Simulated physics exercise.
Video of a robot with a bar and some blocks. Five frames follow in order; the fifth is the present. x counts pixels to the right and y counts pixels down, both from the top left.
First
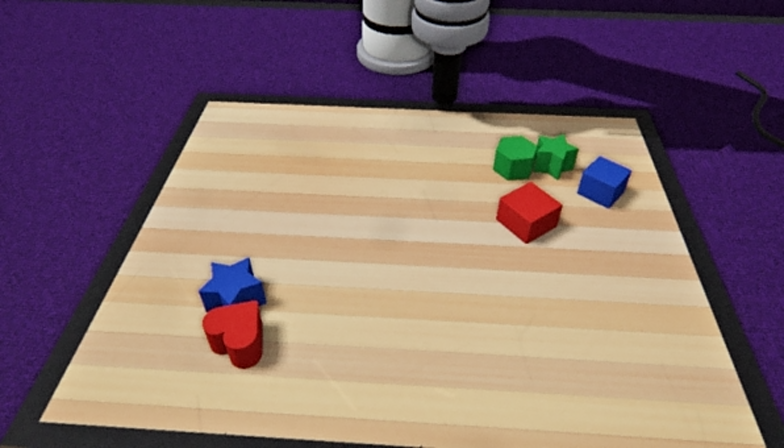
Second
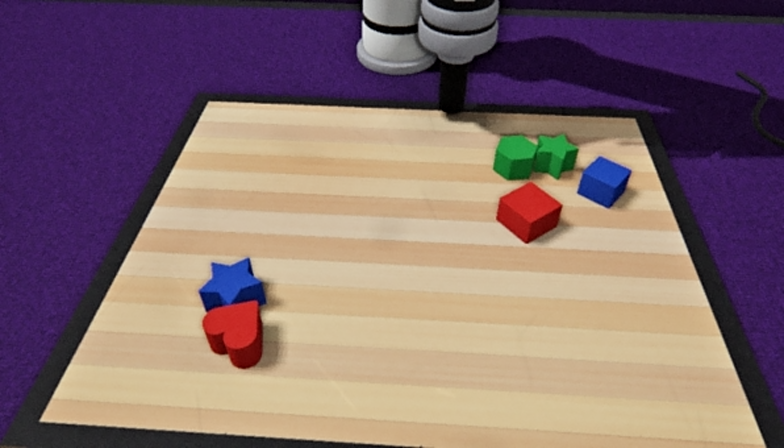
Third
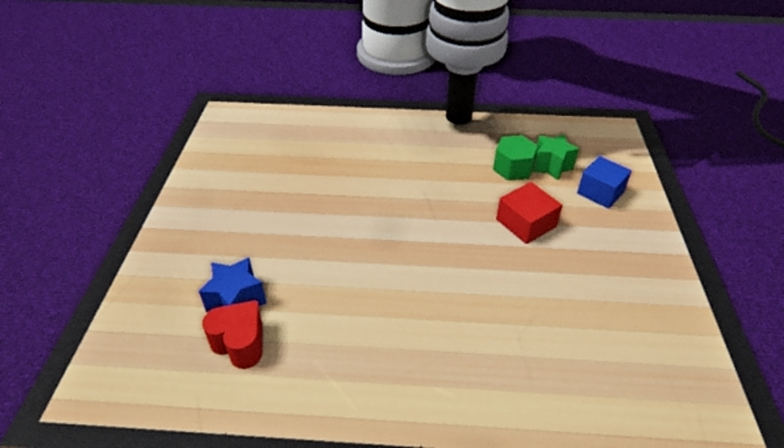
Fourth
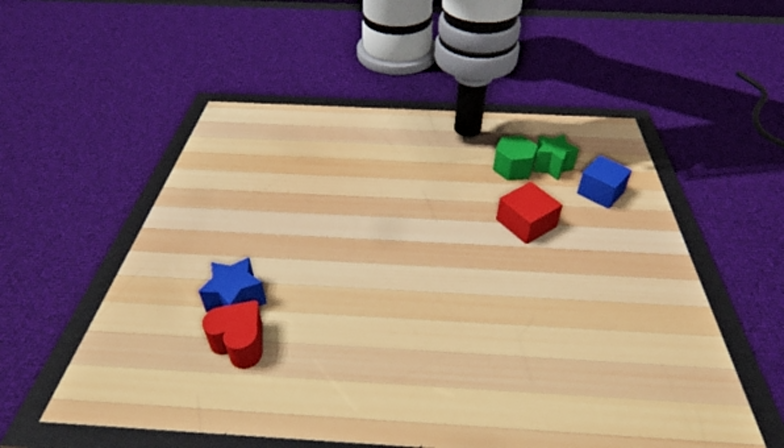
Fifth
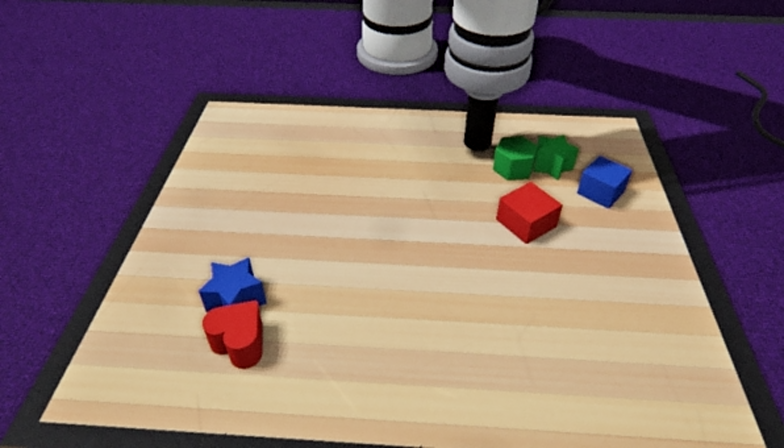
On a pale striped wooden board with a dark border, a robot arm's black bar moves a short way down and right from the top edge, nearing the green hexagon, while the red, green and blue blocks stay still.
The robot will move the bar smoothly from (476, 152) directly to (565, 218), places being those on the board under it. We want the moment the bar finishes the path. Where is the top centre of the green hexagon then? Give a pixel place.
My prediction: (611, 196).
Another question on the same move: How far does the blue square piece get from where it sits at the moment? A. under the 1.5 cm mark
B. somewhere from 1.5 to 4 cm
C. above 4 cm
Letter B.
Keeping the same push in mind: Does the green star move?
It seems so.
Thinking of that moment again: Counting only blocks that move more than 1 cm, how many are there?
It shifts three blocks or more.
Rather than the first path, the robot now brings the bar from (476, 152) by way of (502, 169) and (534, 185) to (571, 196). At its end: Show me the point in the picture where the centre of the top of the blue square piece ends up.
I predict (633, 177).
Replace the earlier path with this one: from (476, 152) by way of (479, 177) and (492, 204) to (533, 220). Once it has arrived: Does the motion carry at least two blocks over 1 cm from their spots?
No, that is not what happens.
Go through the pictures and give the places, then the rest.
The first frame shows bar tip (444, 98); block tops, green hexagon (517, 147); red square piece (531, 201); green star (557, 145); blue square piece (608, 170).
The second frame shows bar (451, 107); blocks unchanged.
The third frame shows bar (459, 117); blocks unchanged.
The fourth frame shows bar (468, 129); blocks unchanged.
The fifth frame shows bar (478, 143); green hexagon (517, 147); red square piece (531, 201); green star (557, 145); blue square piece (608, 170).
On the path given first. One third of the way, bar (506, 163); green hexagon (542, 161); green star (568, 148), turned 50° anticlockwise.
Two thirds of the way, bar (535, 185); green hexagon (576, 179), turned 20° anticlockwise; green star (571, 149), turned 60° anticlockwise; blue square piece (617, 172), turned 20° anticlockwise.
At the end, bar (567, 209); green hexagon (611, 196), turned 45° anticlockwise; red square piece in place; green star (571, 149), turned 60° anticlockwise; blue square piece (631, 174), turned 60° anticlockwise.
